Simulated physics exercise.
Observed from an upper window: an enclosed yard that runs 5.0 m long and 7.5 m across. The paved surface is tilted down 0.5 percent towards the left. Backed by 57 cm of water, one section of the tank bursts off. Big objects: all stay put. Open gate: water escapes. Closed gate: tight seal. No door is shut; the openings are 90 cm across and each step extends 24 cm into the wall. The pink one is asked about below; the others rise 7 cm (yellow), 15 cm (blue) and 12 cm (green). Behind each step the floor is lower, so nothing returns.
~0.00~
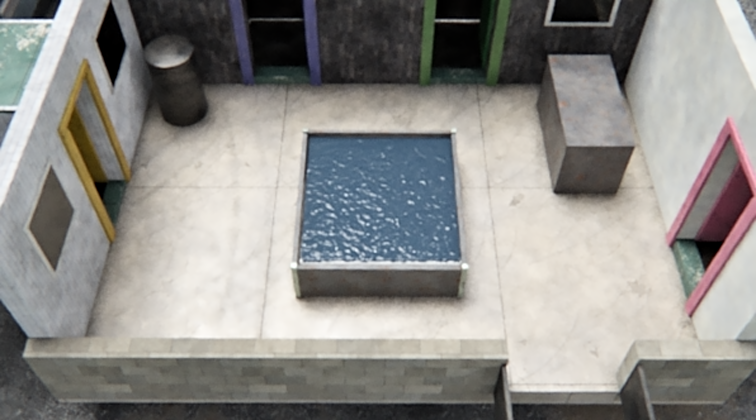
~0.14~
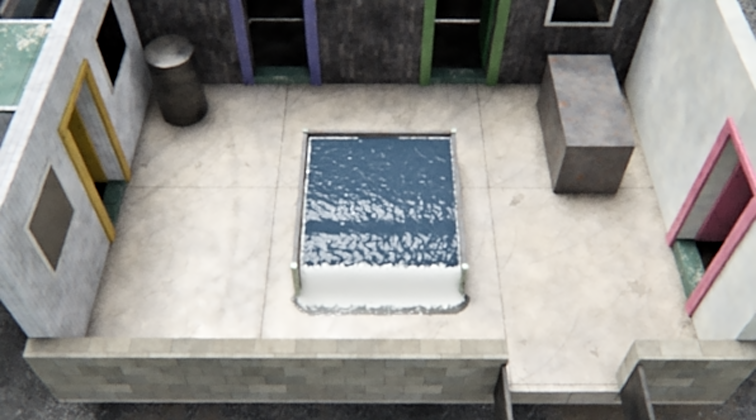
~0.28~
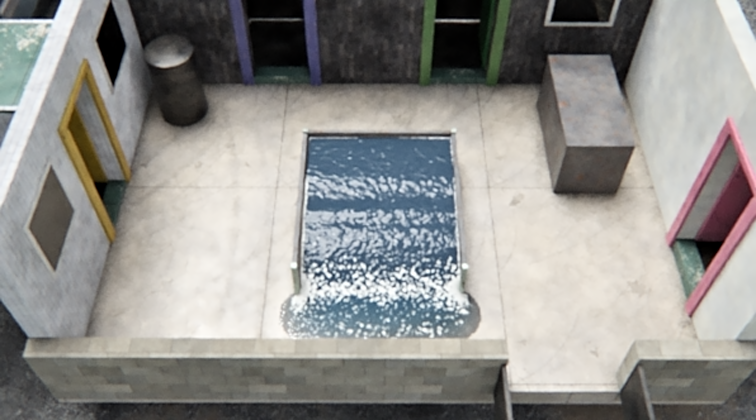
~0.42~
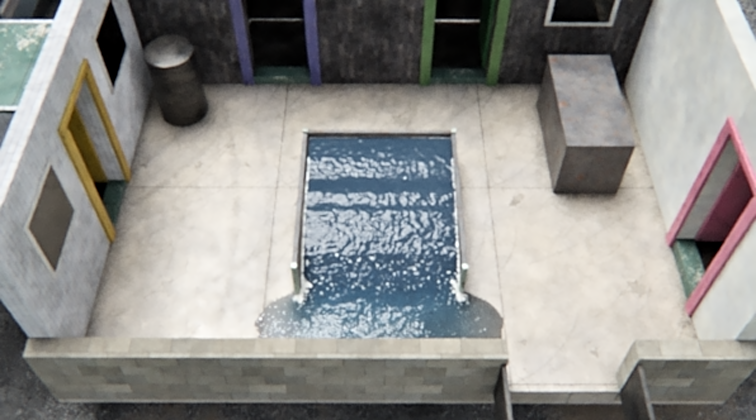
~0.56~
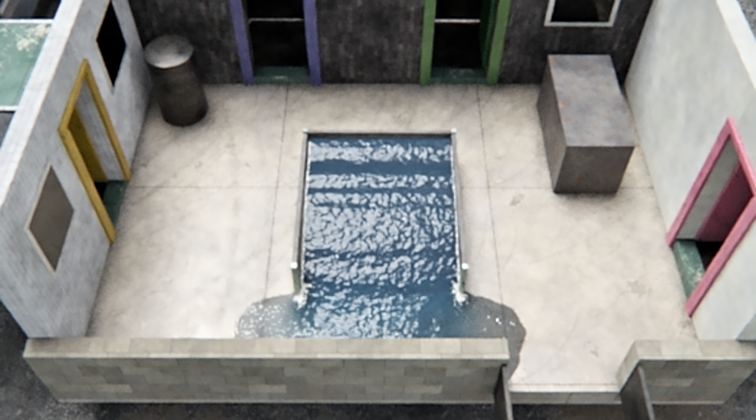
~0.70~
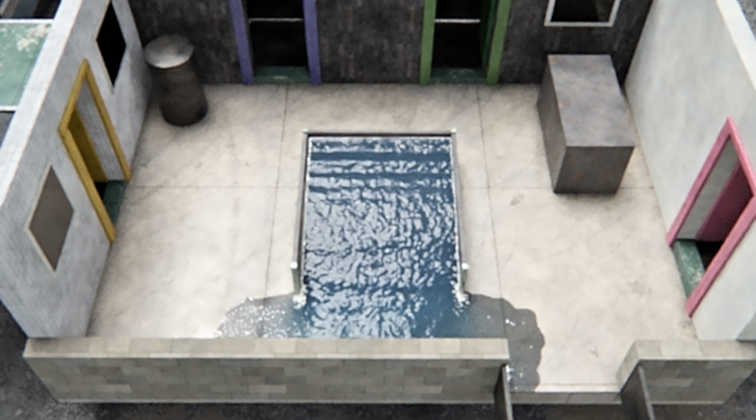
Water pouring from the near side of a square tank in a walled yard, spreading both ways along the low front wall.
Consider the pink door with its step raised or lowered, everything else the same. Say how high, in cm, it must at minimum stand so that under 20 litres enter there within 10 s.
It must stand at least about 11.5 cm high.
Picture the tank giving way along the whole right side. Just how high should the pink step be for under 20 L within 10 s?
About 26 cm.
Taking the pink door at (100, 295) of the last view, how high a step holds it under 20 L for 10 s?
20 cm.
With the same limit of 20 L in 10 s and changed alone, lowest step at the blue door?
For blue, a step near 7.5 cm.
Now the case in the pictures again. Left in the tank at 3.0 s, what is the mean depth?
About 17 cm.
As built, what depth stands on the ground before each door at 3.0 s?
Centimetres: Yellow = 11, blue = 0, pink = 18, green = 0.
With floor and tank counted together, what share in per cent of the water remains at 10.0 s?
I'd estimate some 88 in a hundred.
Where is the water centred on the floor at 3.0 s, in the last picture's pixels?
I'd say around (361, 286).
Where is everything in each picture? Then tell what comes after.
Still water, 57 cm deep, in the tank at (379, 198); the pink door at (706, 229) is dry, in the first picture.
The gap is at (379, 286), the front 0.2 m out at (380, 310); the back of the tank holds 57 cm, in the second picture.
Water pours out at (379, 287) and has run 0.7 m, to a hidden place; about 10 cm deep outside, 57 cm at the back, in the third picture.
The front is at a hidden place, 1.1 m from the gap at (379, 288); 2.6 m2 of floor is wet, 57 cm left at the back, in the fourth picture.
Water pours out at (379, 288) and has run 1.2 m, to a hidden place; about 11 cm deep outside, 57 cm at the back, in the fifth picture.
The front is at a hidden place, 1.4 m from the gap at (379, 288); 3.2 m2 of floor is wet, 50 cm left at the back; the pink door at (706, 229), 3.9 m from the gap, is still 2.4 m from the nearest water, in the sixth picture.
After 1.4 s water covers 15 % of the floor, deepest (44 cm) near (380, 358); it has not reached the pink door.
After 3.0 s water covers 45 % of the floor, deepest (31 cm) near (77, 371); 18 cm at the pink door, 0 litres in over its 20 cm step.
After 10.0 s water covers 95 % of the floor, deepest (12 cm) near (380, 89); 6 cm at the pink door, 0 litres in over its 20 cm step.
At the pink door as built, the water arrived by 2.3 s and peaked near 18 cm at 3.0 s.
Run again over the same 10 s with other heights there, 31 litres in over 10 cm, 10 litres over 13.5 cm. The limit of 20 litres is kept from about 11.5 cm up.
